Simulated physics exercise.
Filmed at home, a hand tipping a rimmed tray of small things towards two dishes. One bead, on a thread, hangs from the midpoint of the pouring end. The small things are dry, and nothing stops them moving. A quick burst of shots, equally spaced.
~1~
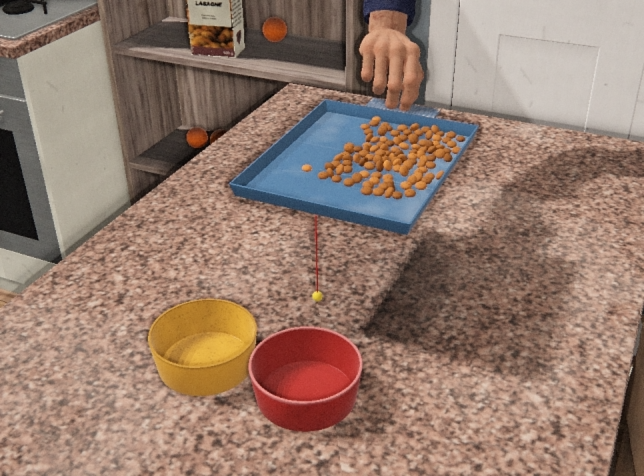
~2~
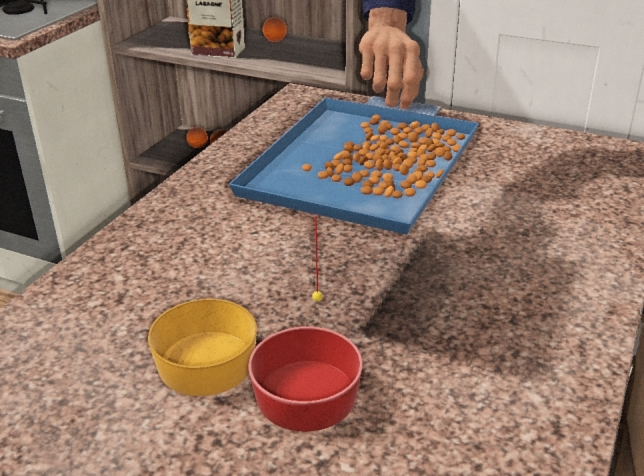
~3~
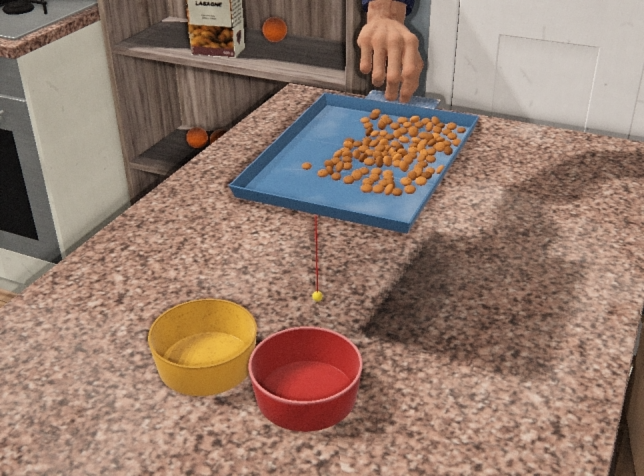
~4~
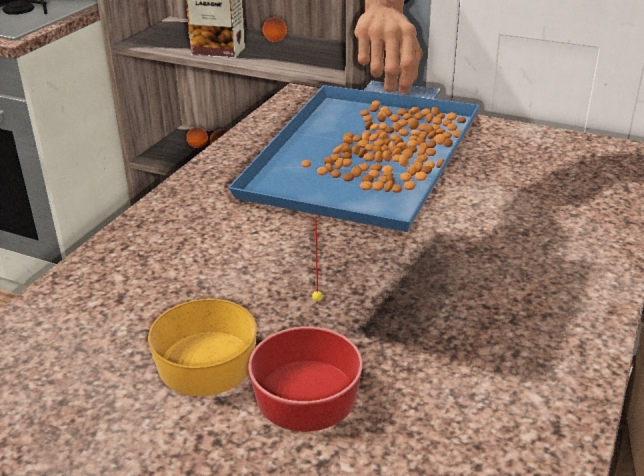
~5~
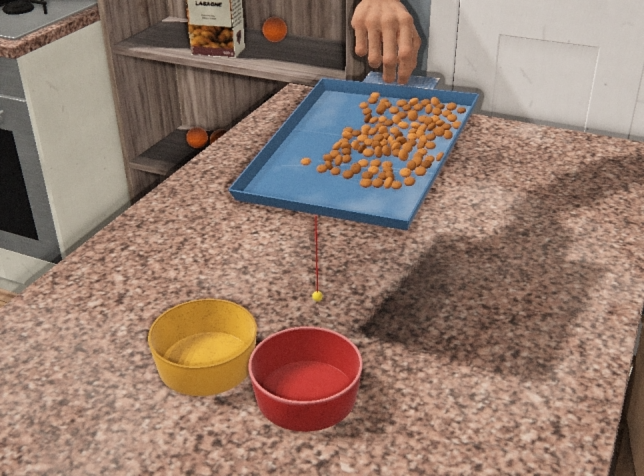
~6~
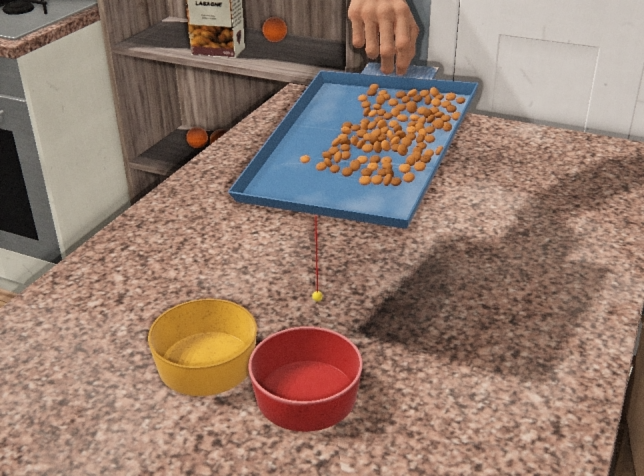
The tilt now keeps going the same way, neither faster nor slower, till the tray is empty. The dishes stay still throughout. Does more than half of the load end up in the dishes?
Catch is a minority.
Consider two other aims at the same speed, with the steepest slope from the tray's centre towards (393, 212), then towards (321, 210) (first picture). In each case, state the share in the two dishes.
Near 0 % and, after that, 50 %.
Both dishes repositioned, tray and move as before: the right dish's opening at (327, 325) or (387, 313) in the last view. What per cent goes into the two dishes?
First some 90, then 40 per cent.
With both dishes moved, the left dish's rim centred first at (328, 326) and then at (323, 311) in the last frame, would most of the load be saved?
For the two places in order: A minority share, a minority share.
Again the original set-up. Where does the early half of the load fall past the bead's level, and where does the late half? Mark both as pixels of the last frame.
Points: About (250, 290), then about (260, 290).
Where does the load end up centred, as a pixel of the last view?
Resting centre, last picture - approx. (260, 335).
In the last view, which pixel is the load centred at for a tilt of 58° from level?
Around (281, 199).
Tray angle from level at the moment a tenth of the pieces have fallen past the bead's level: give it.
Roughly 60 degrees from level.
Soon, tray tipped steeply; most on the tray; a stray few in the left dish; a stray few outside both; a small part in the air.
A while on, tray tipped right over; about a third on the tray; a stray few in the right dish; a small part in the left dish; about a third outside both; about a quarter in the air.
Towards the end, tray tipped past a quarter turn; a small part in the right dish; a small part in the left dish; most outside both.
Finally, tray tipped past a quarter turn; a small part in the right dish; a small part in the left dish; most outside both.
